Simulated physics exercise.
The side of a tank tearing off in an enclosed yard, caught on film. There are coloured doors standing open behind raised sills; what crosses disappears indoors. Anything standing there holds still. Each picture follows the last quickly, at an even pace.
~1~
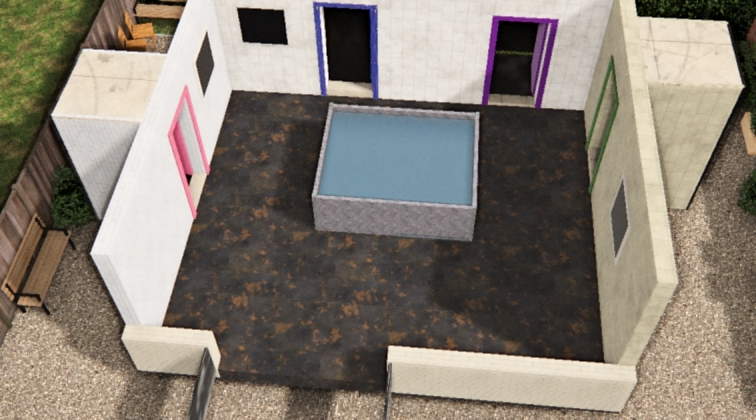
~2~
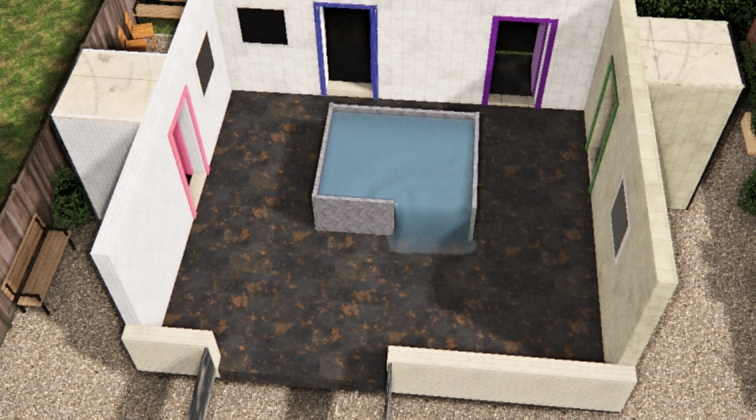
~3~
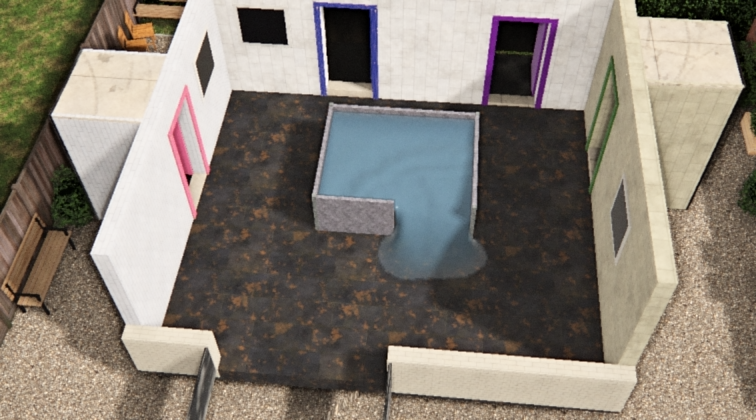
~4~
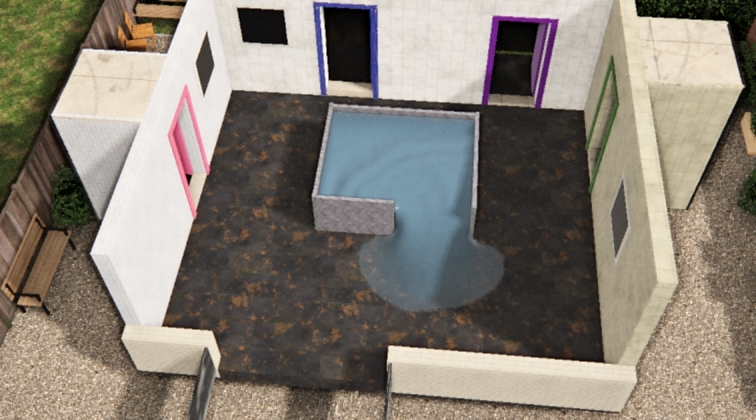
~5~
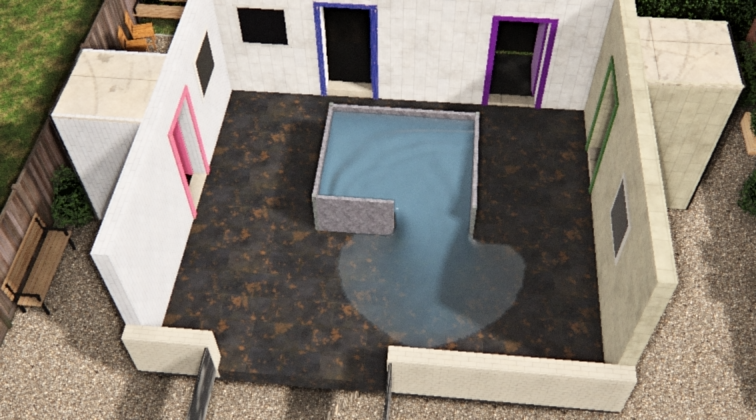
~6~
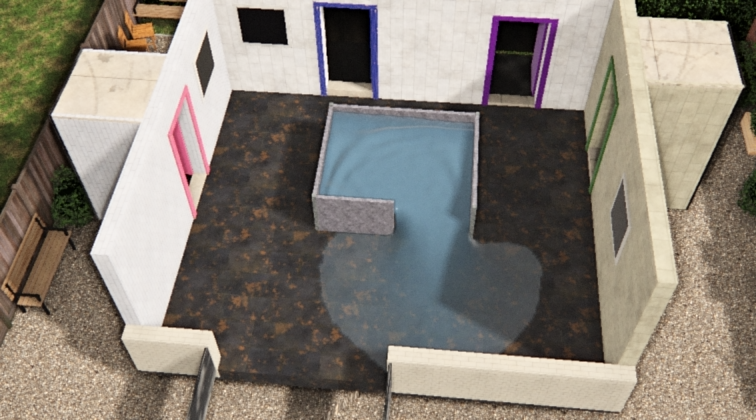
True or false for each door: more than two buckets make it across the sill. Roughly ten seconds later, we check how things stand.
Purple door: True; green door: False; blue door: False; pink door: False.
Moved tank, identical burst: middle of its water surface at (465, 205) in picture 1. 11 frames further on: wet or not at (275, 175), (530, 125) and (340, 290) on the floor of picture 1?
Points in order: Not reached; not reached; inundated.
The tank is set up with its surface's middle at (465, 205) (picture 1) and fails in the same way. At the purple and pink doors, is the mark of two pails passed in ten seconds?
Well, the purple door admits more and the pink door admits more.
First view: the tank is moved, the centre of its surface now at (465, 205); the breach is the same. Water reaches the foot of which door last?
It's the blue door, in my view.
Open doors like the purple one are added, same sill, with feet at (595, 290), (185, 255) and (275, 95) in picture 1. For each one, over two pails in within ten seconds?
Log: Door one beats the mark; door two misses the mark; door three misses the mark.
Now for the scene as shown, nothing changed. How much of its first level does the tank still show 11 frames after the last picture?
Somewhere near 56 %, give or take.
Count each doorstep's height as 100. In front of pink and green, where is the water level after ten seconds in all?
I'd put the first at close to 110 per cent and the second at close to 80 per cent.
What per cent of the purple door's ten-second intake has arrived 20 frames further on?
About 0 per cent.
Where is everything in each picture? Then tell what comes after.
In the first frame, the tank at (399, 157) is whole and still.
In the second frame, the front is at (474, 243), out from the gap at (432, 224).
In the third frame, water pours out at (432, 226) and has run to (393, 270).
In the fourth frame, the front is at (404, 305), out from the gap at (431, 227).
In the fifth frame, the front is at (413, 343), out from the gap at (431, 227).
In the sixth frame, water pours out at (431, 227) and has run to a hidden place.
A moment on, water covers 30 % of the floor; the purple door not reached, the green door not reached, the blue door not reached, the pink door not reached.
Next, water covers 30 % of the floor; the purple door not reached, the green door not reached, the blue door not reached, the pink door not reached.
Then, water covers 50 % of the floor; the purple door not reached, the green door wet at the sill, nothing in, the blue door not reached, the pink door not reached.
Later, water covers 75 % of the floor; the purple door far over two buckets in, the green door wet at the sill, nothing in, the blue door wet at the sill, nothing in, the pink door wet at the sill, nothing in.
In the end, water covers 95 % of the floor; the purple door far over two buckets in, the green door wet at the sill, nothing in, the blue door wet at the sill, nothing in, the pink door wet at the sill, nothing in.
